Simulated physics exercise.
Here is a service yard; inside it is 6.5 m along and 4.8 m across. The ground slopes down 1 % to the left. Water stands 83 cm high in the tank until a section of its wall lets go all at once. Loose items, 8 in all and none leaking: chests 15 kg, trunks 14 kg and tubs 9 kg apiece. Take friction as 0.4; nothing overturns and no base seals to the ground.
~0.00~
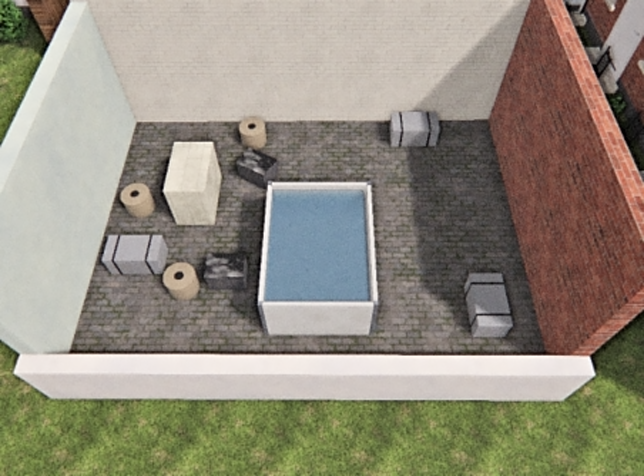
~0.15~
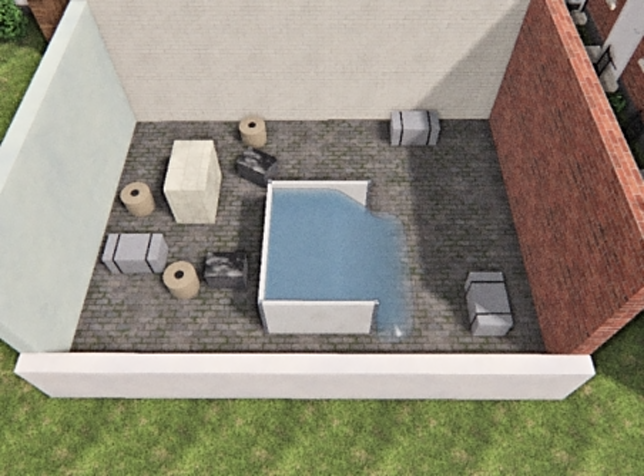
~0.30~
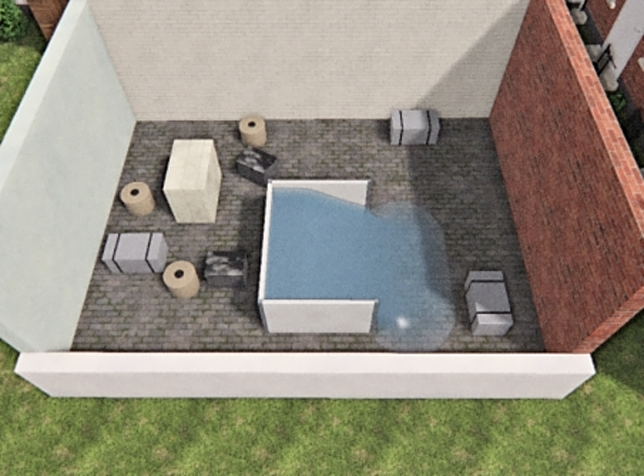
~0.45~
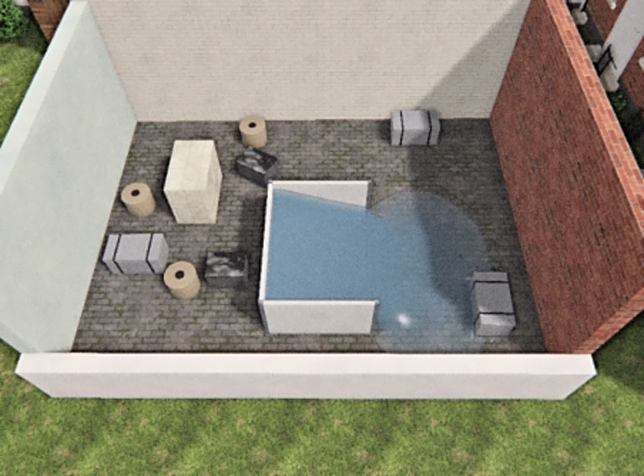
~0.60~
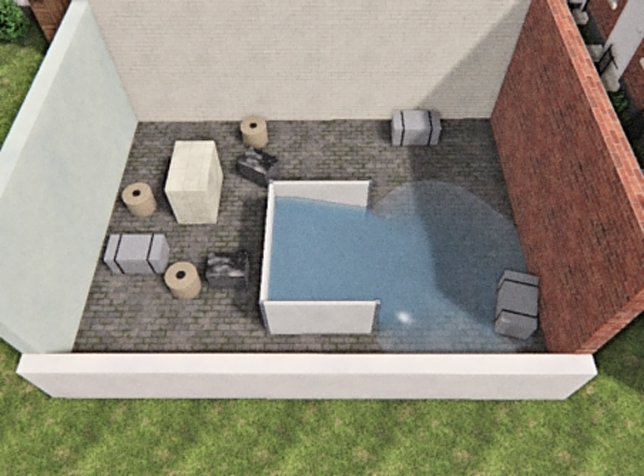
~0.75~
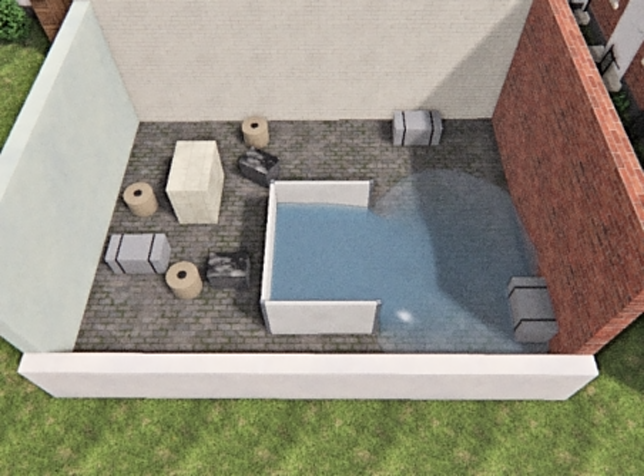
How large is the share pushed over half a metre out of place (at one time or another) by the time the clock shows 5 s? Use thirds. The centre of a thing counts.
It is between one and two thirds.
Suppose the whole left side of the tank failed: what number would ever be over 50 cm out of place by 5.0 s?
In that case 6 of them.
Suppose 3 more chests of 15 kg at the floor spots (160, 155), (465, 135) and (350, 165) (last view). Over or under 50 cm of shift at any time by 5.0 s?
In that order: Under, over, over.
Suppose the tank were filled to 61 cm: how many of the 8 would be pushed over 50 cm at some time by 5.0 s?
Then 3.
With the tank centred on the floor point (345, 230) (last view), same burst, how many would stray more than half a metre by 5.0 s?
In that case 4 of them.
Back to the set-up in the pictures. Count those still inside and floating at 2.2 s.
I count 1.
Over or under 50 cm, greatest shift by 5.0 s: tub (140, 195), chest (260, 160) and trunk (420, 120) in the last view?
In turn: Short of it, short of it, past it.
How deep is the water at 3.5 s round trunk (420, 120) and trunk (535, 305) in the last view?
Roughly 5 and 14 cm.
After 1.1 s 1 of 8 are over 50 cm from their spots; 1 afloat.
After 2.2 s 0 of 8 are over 50 cm from their spots; 1 afloat.
After 3.5 s 2 of 8 are over 50 cm from their spots; 1 afloat.
After 5.0 s 3 of 8 are over 50 cm from their spots, and 3 have been at some point; 2 afloat.
